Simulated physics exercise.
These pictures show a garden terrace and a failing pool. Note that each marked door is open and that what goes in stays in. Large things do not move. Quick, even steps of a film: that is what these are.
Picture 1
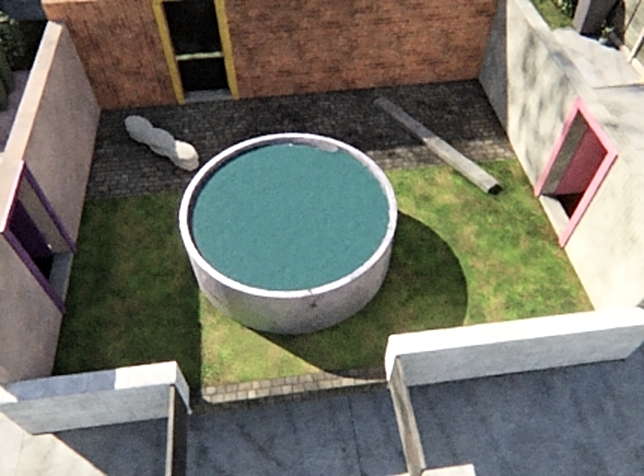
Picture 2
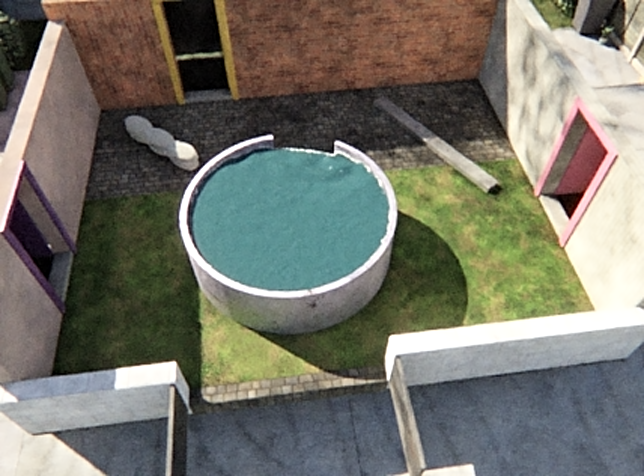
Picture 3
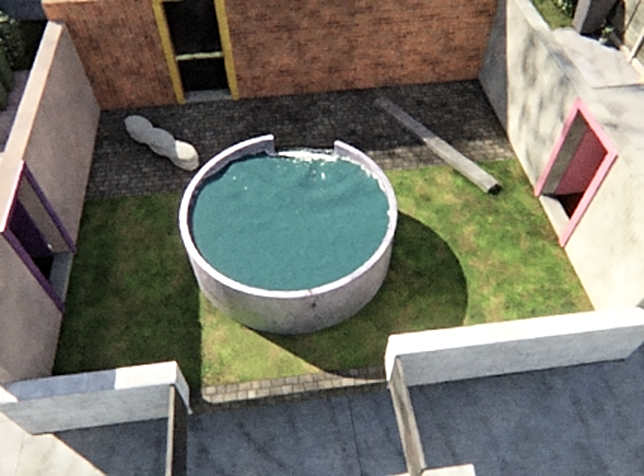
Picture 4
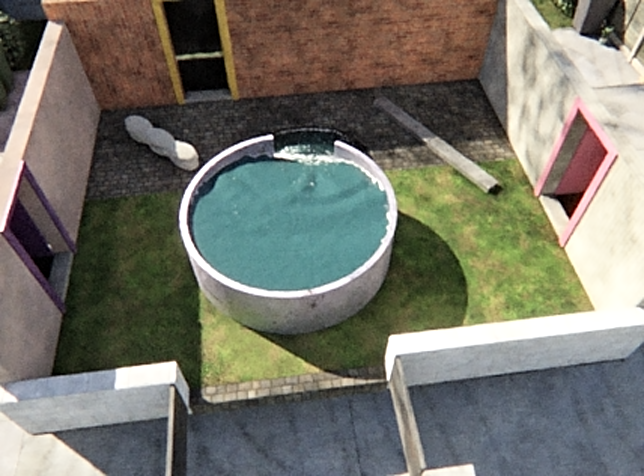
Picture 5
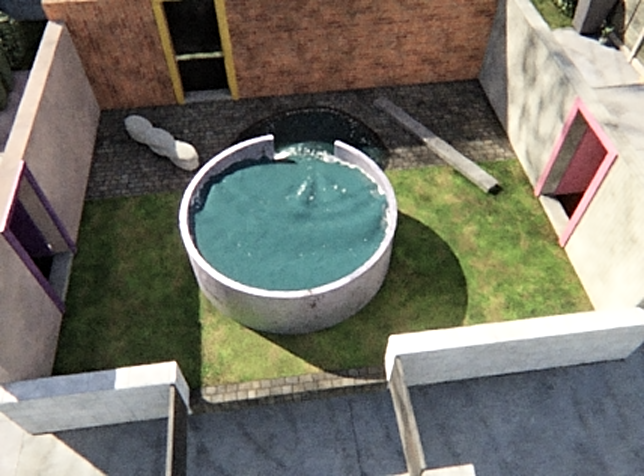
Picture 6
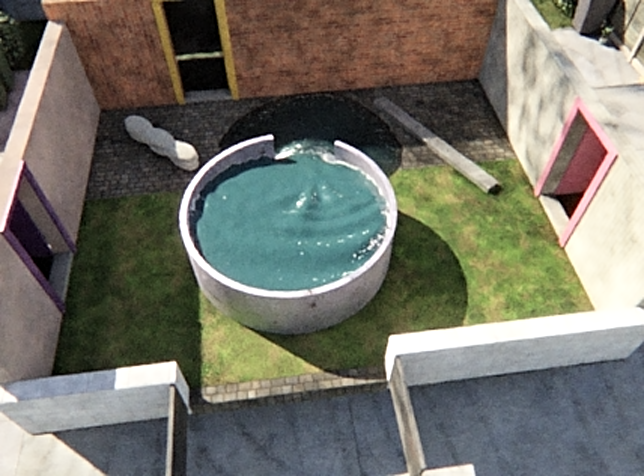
We see a round pool of still water in a walled garden terrace; a gap opens in its far rim, the water ripples and splashes there, and a dark wet patch spreads across the paving behind it.
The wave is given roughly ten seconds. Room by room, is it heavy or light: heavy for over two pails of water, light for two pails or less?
One by one: The pink door will top two buckets; the yellow door will top two buckets; the purple door will not top two buckets.
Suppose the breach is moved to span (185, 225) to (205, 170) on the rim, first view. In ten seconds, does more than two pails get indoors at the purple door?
Here the purple door overshoots.
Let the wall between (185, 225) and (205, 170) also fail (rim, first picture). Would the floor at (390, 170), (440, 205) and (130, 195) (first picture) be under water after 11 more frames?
First unwetted, second unwetted, third soaked.
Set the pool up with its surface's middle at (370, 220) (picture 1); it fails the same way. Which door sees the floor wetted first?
The yellow door comes first.
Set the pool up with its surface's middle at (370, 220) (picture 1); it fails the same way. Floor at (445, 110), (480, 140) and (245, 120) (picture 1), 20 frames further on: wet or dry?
I'd call them watered, watered and watered, in the order asked.
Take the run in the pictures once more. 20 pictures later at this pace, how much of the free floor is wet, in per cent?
Estimate: Some 55 in a hundred.
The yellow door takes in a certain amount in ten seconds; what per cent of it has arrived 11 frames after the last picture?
Something like 25 in a hundred.
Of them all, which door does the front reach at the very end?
That would be the purple-painted one.
A moment on, water covers 25 % of the floor; the pink door not reached, the yellow door under two buckets in, the purple door not reached.
Next, water covers 35 % of the floor; the pink door not reached, the yellow door over two buckets in, the purple door not reached.
Then, water covers 55 % of the floor; the pink door wet at the sill, nothing in, the yellow door over two buckets in, the purple door not reached.
Later, water covers 85 % of the floor; the pink door over two buckets in, the yellow door far over two buckets in, the purple door wet at the sill, nothing in.
In the end, water covers 100 % of the floor; the pink door over two buckets in, the yellow door far over two buckets in, the purple door wet at the sill, nothing in.
